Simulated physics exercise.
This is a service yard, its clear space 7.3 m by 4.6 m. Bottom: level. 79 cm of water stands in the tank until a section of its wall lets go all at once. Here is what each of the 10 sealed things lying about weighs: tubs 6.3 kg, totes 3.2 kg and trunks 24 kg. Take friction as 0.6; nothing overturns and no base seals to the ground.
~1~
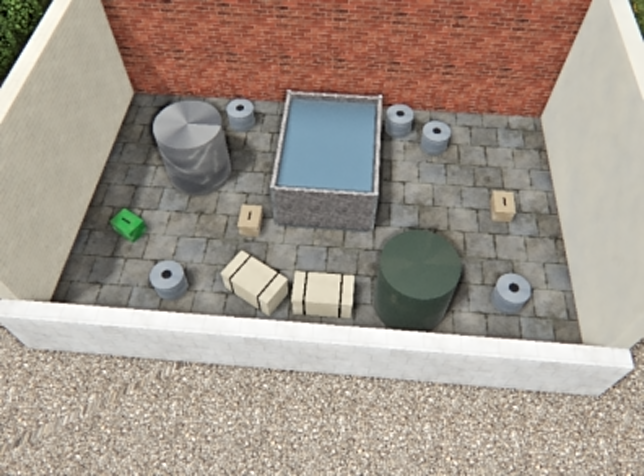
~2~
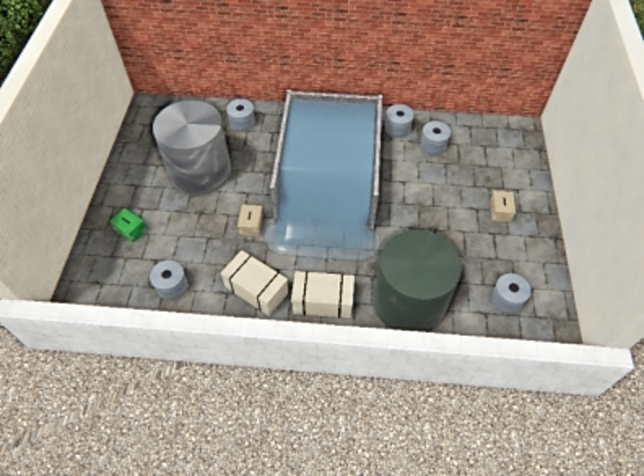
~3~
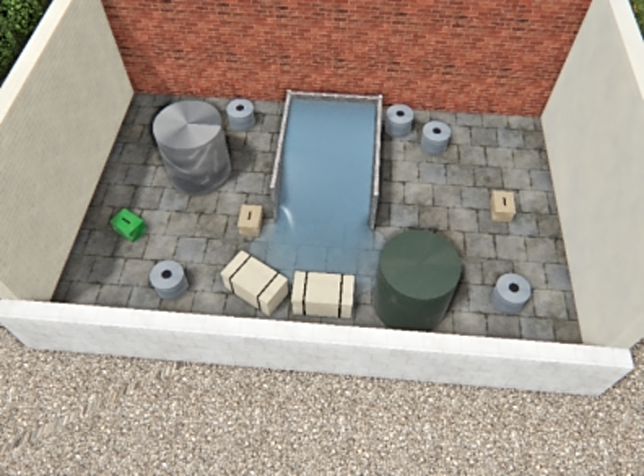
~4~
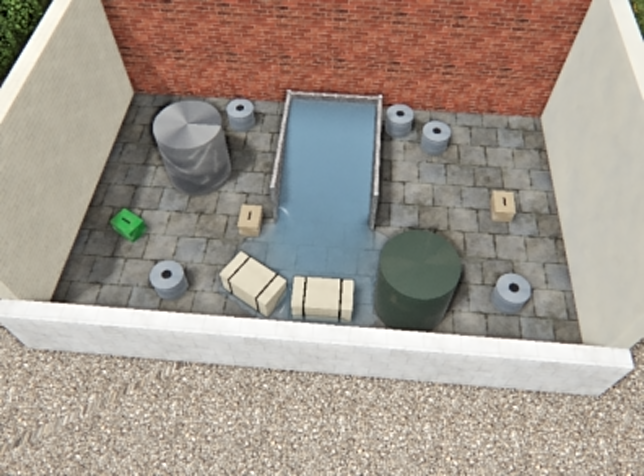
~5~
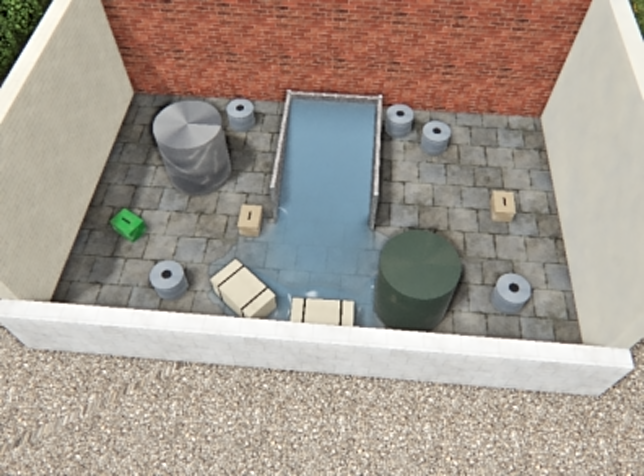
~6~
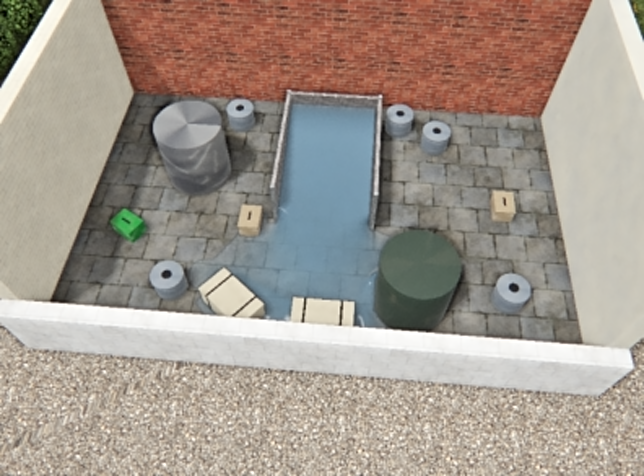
A paved service yard with a red brick back wall and pale side walls is seen from high above its low white front wall. A stone-rimmed pool stands between a grey drum and a dark green one, among grey rolls, tan totes, a green tote at left and two cream strapped trunks. With the camera still, the pool's front opens, water spreads forward, and both trunks slide frontward, the left one also drifting left.
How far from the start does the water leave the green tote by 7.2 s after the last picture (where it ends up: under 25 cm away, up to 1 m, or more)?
The green tote goes a long distance.
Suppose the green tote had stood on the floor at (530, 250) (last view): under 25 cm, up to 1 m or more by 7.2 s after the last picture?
Short answer: It drifts a great distance.
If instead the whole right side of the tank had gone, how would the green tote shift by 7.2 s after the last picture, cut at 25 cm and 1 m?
Afterwards the green tote glides a modest way.
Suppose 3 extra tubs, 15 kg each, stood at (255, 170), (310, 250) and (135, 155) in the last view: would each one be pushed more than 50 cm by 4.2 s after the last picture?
The first one ends up inside that, the second beyond that, the third beyond that.
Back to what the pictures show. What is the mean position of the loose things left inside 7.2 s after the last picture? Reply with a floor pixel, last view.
Somewhere near (335, 163).
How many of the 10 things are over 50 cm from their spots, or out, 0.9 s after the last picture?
By then the count is 1.
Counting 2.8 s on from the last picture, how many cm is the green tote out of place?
Displacement near 250 cm.
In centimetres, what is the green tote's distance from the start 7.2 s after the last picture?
About 450 cm.
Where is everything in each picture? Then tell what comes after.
The first frame shows the green tote at (126, 221), on the bottom; 2.6 m2 under water; 0 of 10 have shifted.
The second frame shows the green tote at (126, 221) rests on the ground; water covers 3.5 m2; 0 of 10 have shifted.
The third frame shows the green tote at (126, 221), on the bottom; 4.6 m2 under water; 0 of 10 have shifted.
The fourth frame shows the green tote at (126, 221), on the bottom; 5.6 m2 under water; 1 of 10 have shifted.
The fifth frame shows the green tote at (126, 221) rests on the ground; water covers 6.5 m2; 2 of 10 have shifted.
The sixth frame shows the green tote at (126, 221), on the bottom; 7.1 m2 under water; 2 of 10 have shifted.
Then, 0.9 s after the last picture the green tote is near (126, 221), 0.0 m from its start, aground; 1 afloat.
Then, 2.8 s after the last picture the green tote is near (155, 109), 2.3 m from its start, afloat; 6 afloat.
Then, 4.8 s after the last picture the green tote is near (244, 98), 3.0 m from its start, afloat; 6 afloat.
Then, 7.2 s after the last picture the green tote is near (384, 105), 4.6 m from its start, afloat; 10 afloat.
